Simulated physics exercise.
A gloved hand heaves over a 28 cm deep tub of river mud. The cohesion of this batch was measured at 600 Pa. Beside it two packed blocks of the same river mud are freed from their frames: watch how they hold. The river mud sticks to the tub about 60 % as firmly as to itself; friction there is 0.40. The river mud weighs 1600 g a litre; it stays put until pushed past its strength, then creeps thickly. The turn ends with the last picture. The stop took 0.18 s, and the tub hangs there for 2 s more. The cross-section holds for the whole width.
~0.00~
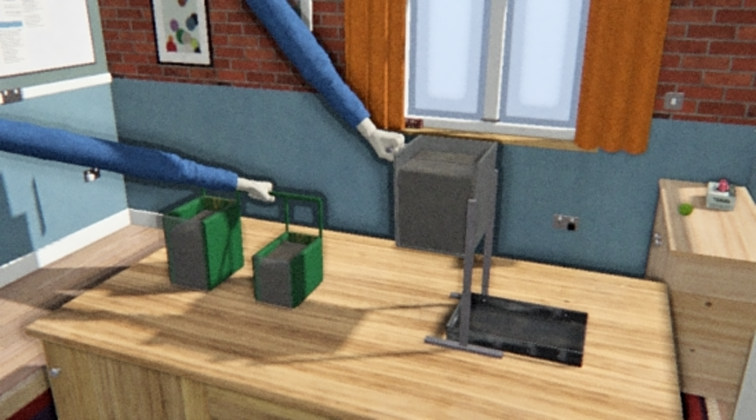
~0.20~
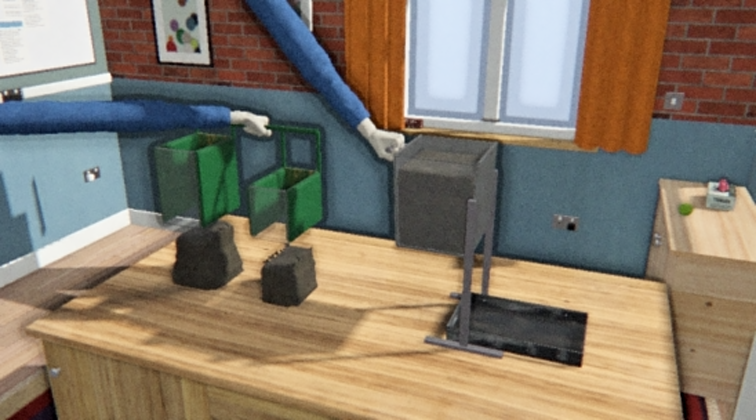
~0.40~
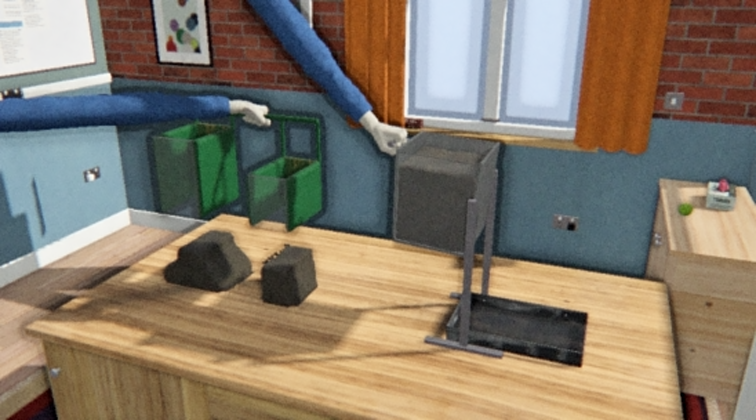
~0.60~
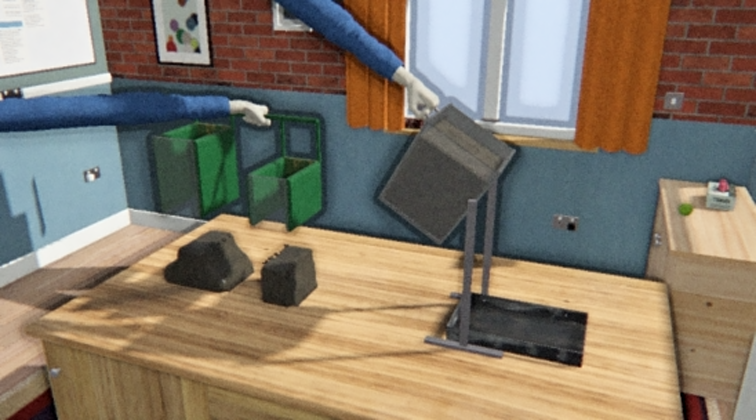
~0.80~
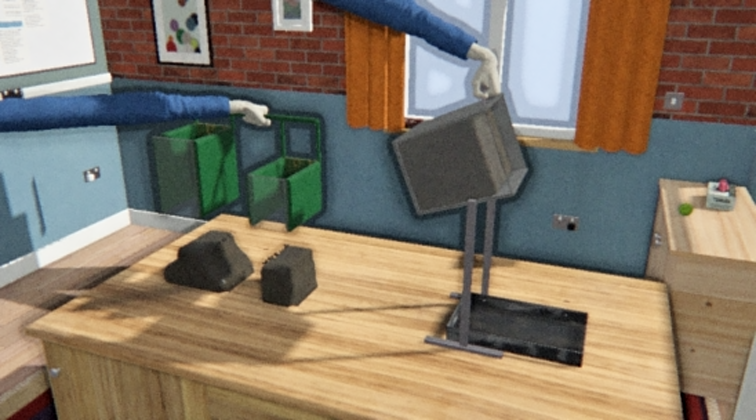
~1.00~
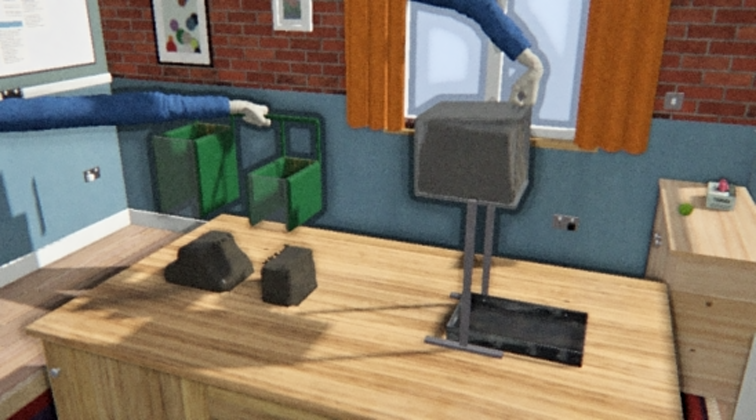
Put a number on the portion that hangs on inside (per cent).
About 59 %.
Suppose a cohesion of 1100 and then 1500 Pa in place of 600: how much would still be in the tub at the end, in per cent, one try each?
In turn about 100 %, 100 %.
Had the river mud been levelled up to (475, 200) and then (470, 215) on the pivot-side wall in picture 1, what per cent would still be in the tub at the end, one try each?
In that order: 85 %, 100 %.
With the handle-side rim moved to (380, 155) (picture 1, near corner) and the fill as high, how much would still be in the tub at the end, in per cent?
It would be near 45 %.
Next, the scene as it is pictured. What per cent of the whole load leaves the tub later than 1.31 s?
Some 12 per cent.
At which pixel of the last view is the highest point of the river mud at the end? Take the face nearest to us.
Around (470, 156).
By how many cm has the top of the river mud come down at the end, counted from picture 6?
Roughly 8 cm.
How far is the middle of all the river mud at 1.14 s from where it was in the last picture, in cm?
Roughly 4 cm.
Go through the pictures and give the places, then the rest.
The first frame shows handle-side rim at (397, 155), tilt 0 degrees; highest point of the river mud at (405, 170); test blocks 22 cm, 14 cm high (left to right).
The second frame shows handle-side rim at (397, 155), tilt 0 degrees; highest point of the river mud at (405, 170); test blocks 19 cm, 14 cm high (left to right).
The third frame shows handle-side rim at (399, 151), tilt 4 degrees; highest point of the river mud at (404, 167); test blocks 15 cm, 14 cm high (left to right).
The fourth frame shows handle-side rim at (429, 122), tilt 32 degrees; highest point of the river mud at (426, 139); test blocks 15 cm, 14 cm high (left to right).
The fifth frame shows handle-side rim at (486, 111), tilt 68 degrees; highest point of the river mud at (472, 121); test blocks 15 cm, 14 cm high (left to right).
The sixth frame shows handle-side rim at (519, 122), tilt 88 degrees; highest point of the river mud at (434, 124); test blocks 15 cm, 14 cm high (left to right).
By 1.14 s, the tub is at 88 degrees and holds 90 %.
By 1.31 s, the tub is at 88 degrees and holds 71 %.
By 1.48 s, the tub is at 88 degrees and holds 61 %.
By 1.65 s, the tub is at 88 degrees and holds 59 %.
By 3.00 s, at the end, the tub is at 88 degrees and holds 59 %.
